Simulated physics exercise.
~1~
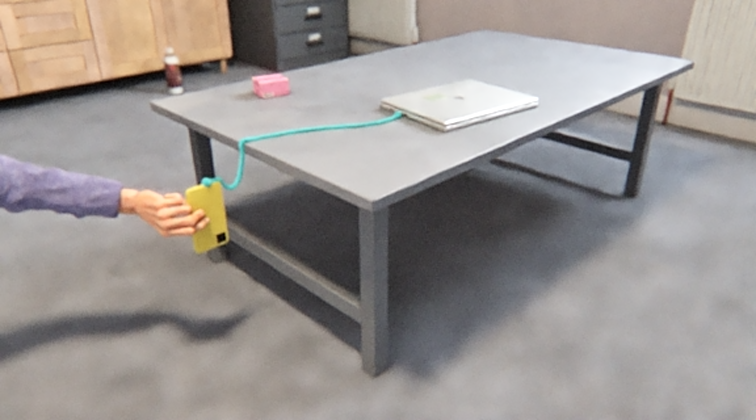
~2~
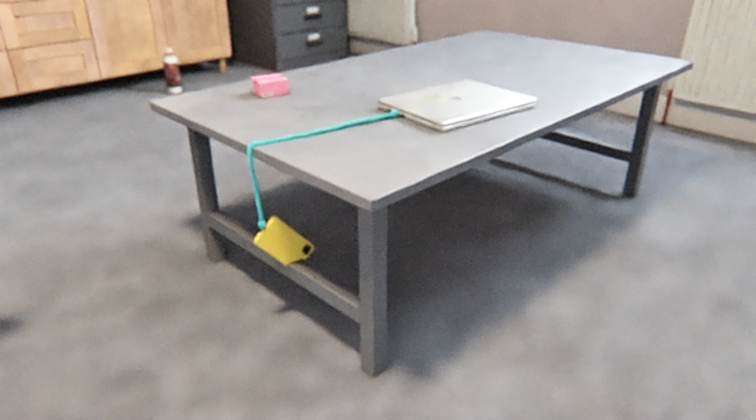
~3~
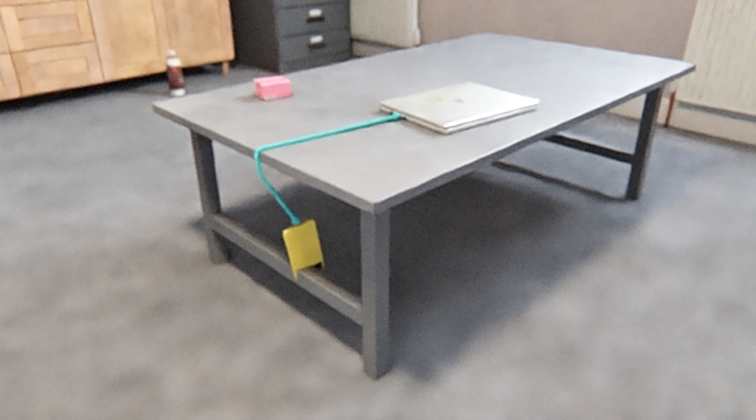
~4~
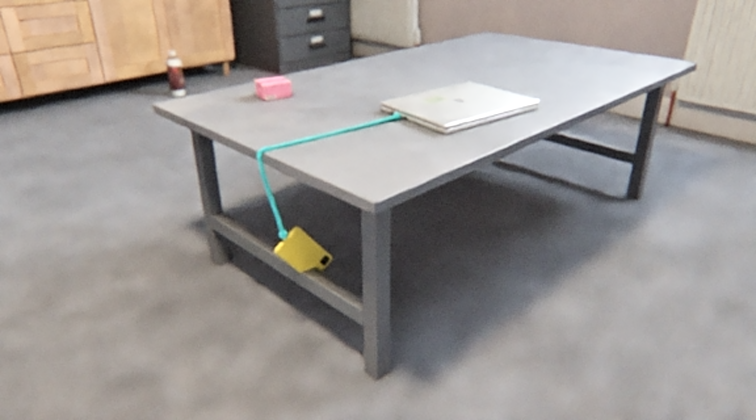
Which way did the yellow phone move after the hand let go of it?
The yellow phone moved to the right, swinging on its cord below the table's edge.
